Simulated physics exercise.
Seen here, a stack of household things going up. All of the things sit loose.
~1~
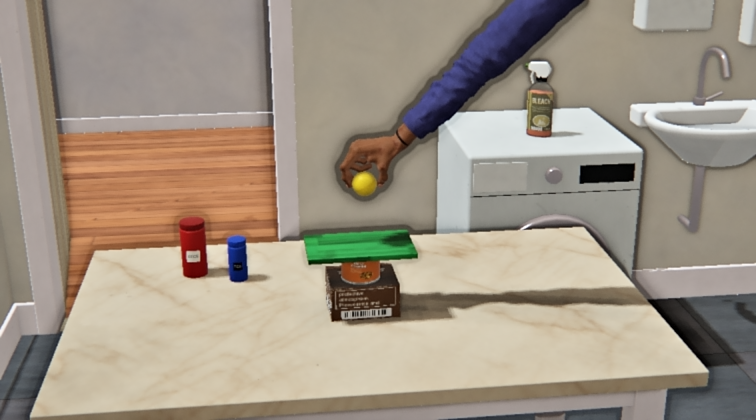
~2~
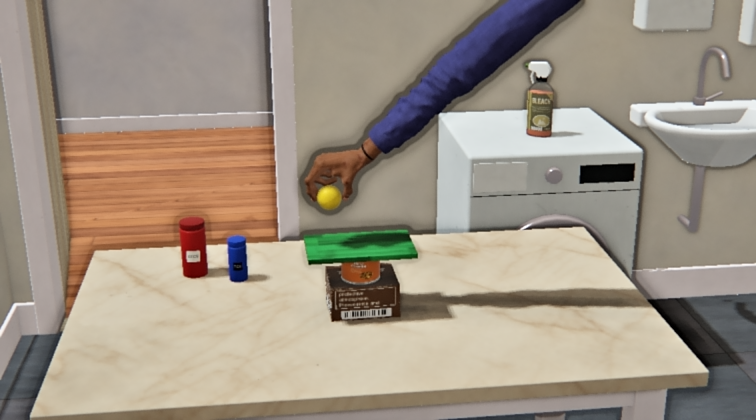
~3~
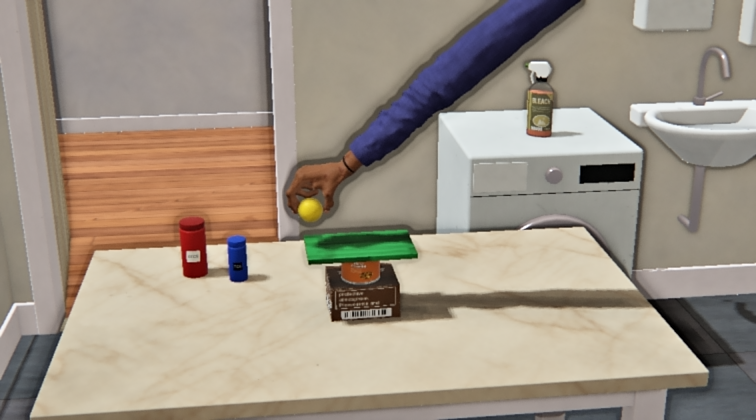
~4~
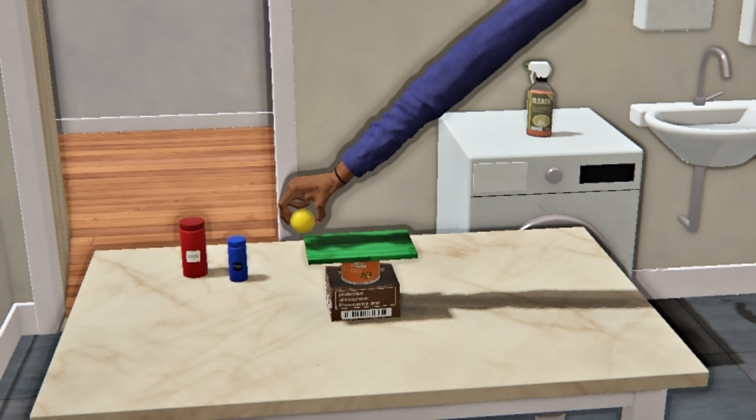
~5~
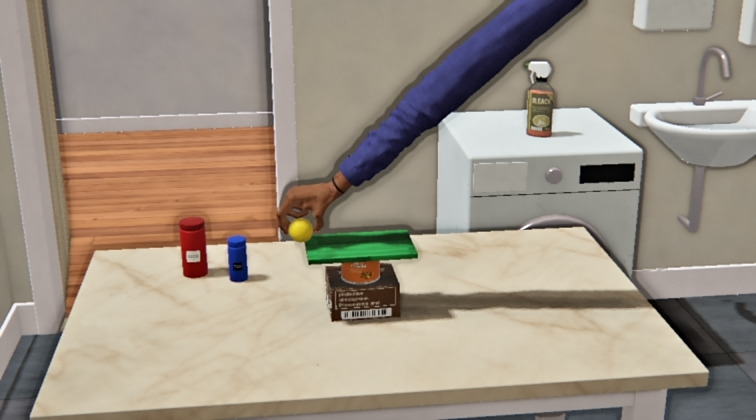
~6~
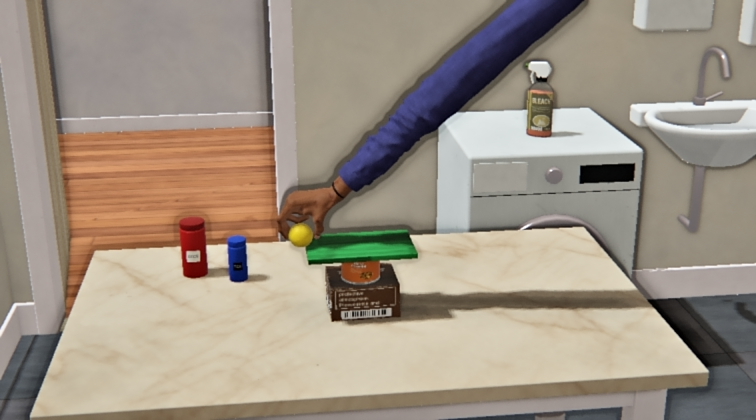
The clip shows a hand in a blue sleeve lowering a yellow lemon leftward and down to the left end of a green board, behind a brown box and orange tub, while red and blue containers stay still.
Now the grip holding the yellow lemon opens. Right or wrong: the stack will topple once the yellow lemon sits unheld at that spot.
Right.
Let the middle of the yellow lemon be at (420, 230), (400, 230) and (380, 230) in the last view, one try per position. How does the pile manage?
So the first time it tips over, the second time it stays intact, and the third time it stays intact.
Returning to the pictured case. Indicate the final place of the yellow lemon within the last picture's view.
At about (276, 304).
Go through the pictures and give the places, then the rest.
The first frame shows coming down; yellow lemon (364, 184); blue shaker (238, 259).
The second frame shows coming down; yellow lemon (329, 198); green board (360, 247).
The third frame shows coming down; yellow lemon (310, 210); orange tub (360, 263).
The fourth frame shows coming down; yellow lemon (302, 221); red jar (194, 248).
The fifth frame shows coming down; yellow lemon (301, 231); brown box (362, 291).
The sixth frame shows set down, still held; yellow lemon (301, 235); blue shaker (238, 259).
Then, 0.30 s on from there, yellow lemon now fallen.
Then, 0.40 s on from there, things are still on the move.
Then, 0.50 s on from there, as before.
In the end, fallen, yellow lemon; the other 5 unmoved. At the end, from the last picture's camera, yellow lemon near (276, 304). The pile loses its balance.
